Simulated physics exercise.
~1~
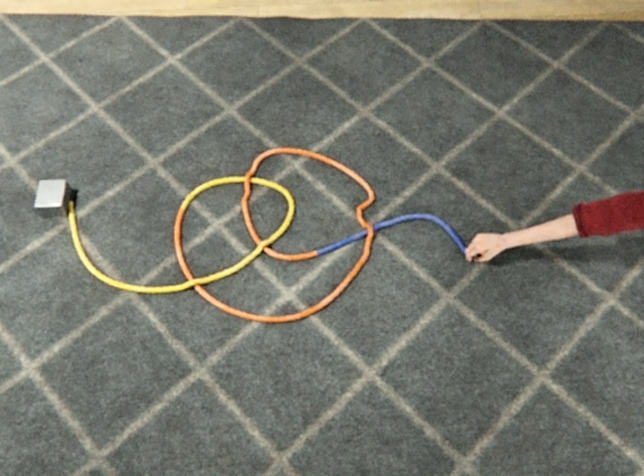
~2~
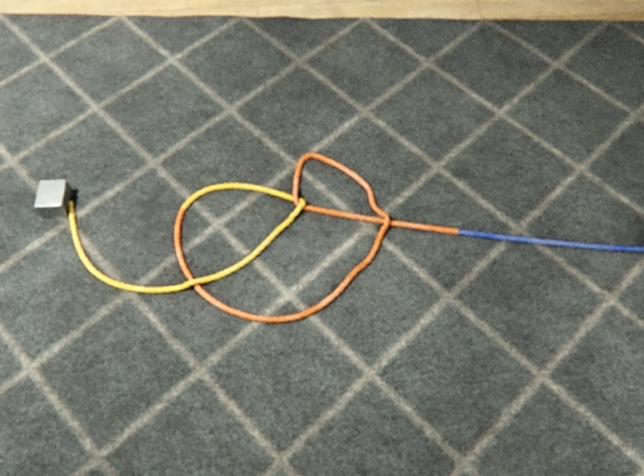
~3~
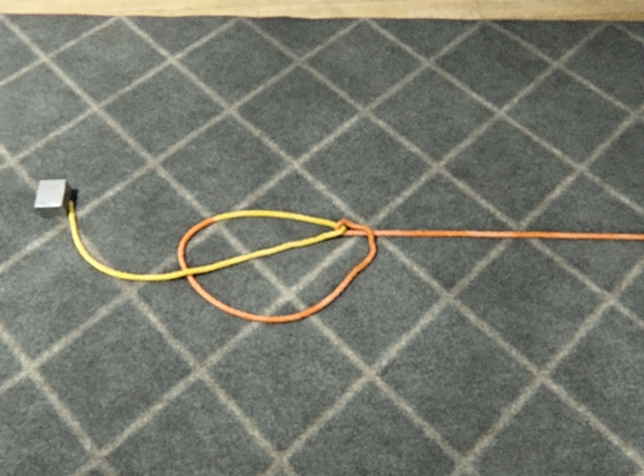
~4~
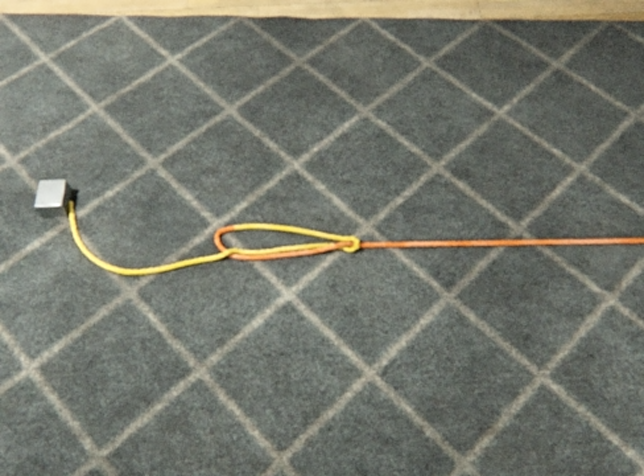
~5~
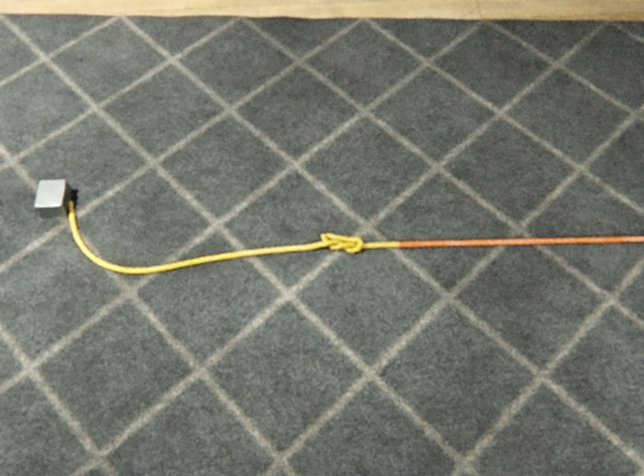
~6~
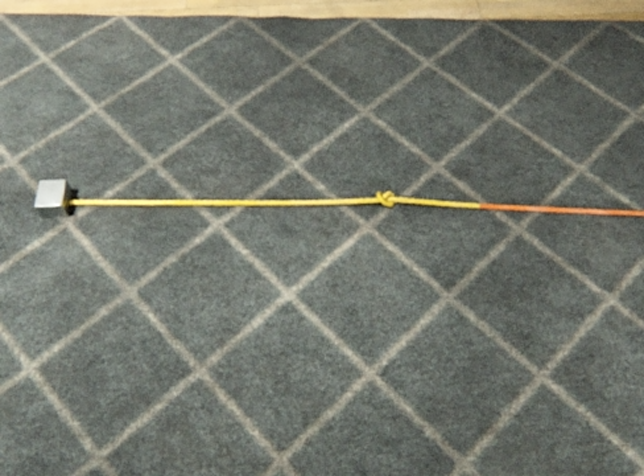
We see a yellow, orange and blue rope looped on a grey patterned carpet, fixed to a small block at left, as a hand draws its blue end off to the right; the loops shrink and tighten into a small knot, leaving the rope nearly straight.
